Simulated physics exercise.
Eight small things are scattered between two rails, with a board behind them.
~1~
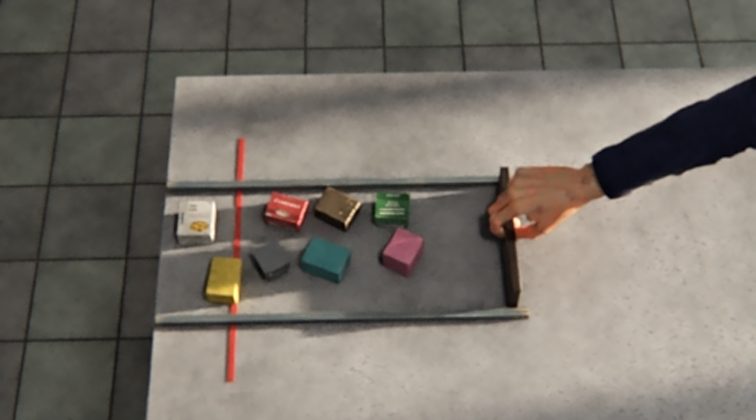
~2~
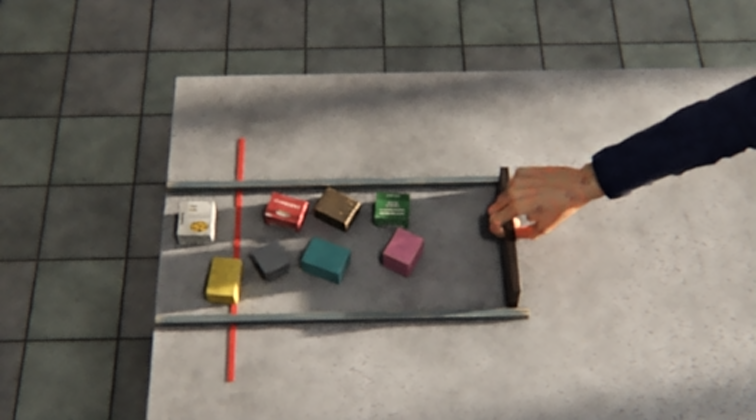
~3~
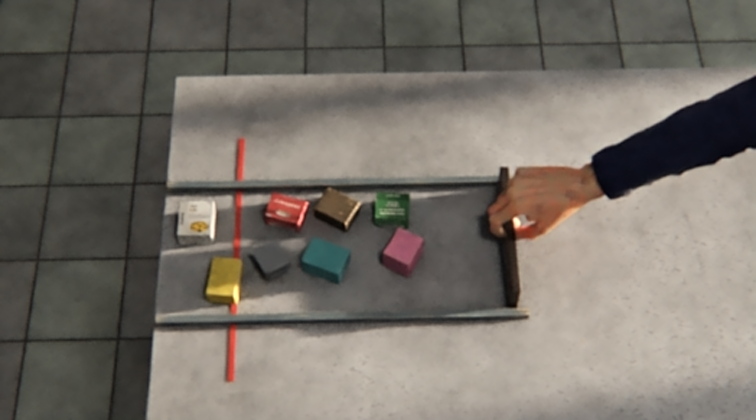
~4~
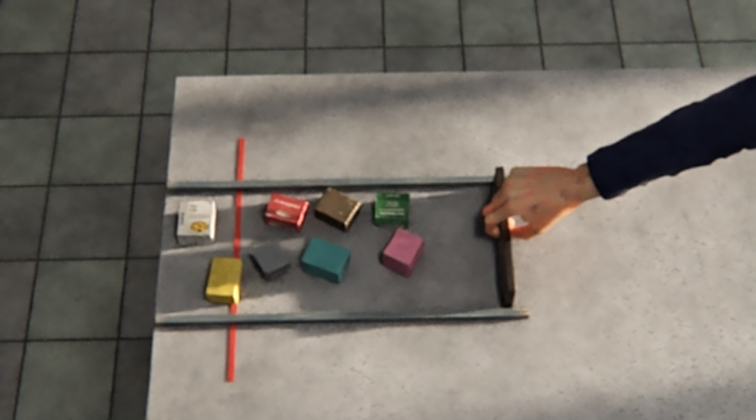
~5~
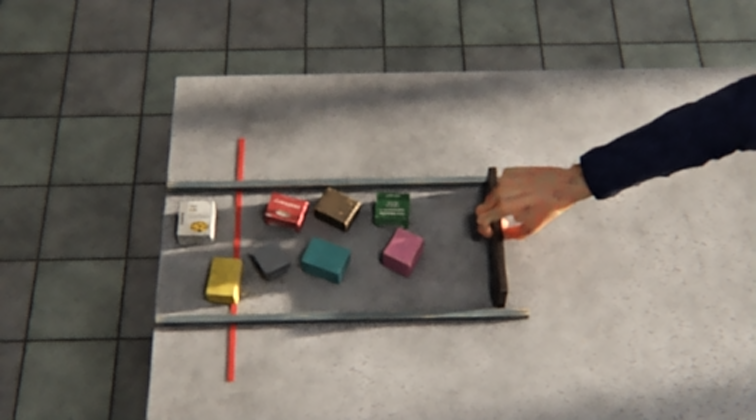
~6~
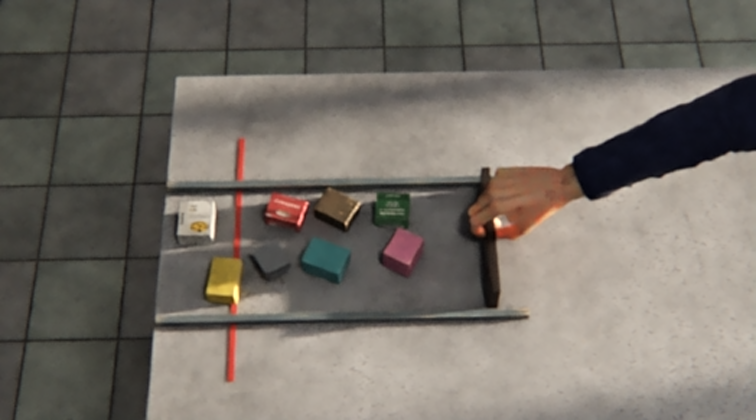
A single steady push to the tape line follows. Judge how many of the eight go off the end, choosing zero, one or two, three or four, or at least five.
Three or four go off.
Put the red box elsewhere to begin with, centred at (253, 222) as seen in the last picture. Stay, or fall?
It goes down.
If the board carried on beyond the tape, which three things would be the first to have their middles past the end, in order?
Earliest first - the white box, the red box, the grey case.
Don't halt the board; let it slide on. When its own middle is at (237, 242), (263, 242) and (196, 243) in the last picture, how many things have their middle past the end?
In order: 3, 1, 5.
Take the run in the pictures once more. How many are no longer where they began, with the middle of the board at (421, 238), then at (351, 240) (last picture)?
It comes to 1 for the first spot, 6 for the other.
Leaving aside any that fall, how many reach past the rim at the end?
As for overhanging, the count is 1.
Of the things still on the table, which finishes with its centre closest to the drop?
Closest in the end is the yellow block.
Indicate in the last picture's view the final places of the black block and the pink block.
The black block comes to rest close to (184, 222), while the pink block rests close to (221, 261).
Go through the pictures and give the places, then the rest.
The first picture shows white box (197, 223); yellow block (225, 281); grey case (272, 262); board (509, 237); tape (237, 252).
The second picture shows yellow block (225, 281); pink block (403, 253).
The third picture shows grey case (272, 262); turquoise block (326, 260).
The fourth picture shows white box (197, 223); green box (392, 210).
The fifth picture shows yellow block (225, 281); board (497, 237).
The sixth picture shows white box (197, 223); yellow block (225, 281); grey case (272, 262); board (489, 237); tape (237, 252).
Soon after, none off yet; white box at rest near (197, 223); yellow block at rest near (225, 281); grey case at rest near (272, 262).
In the end, the number that fall off is three or four; gone, red box, grey case and white box.
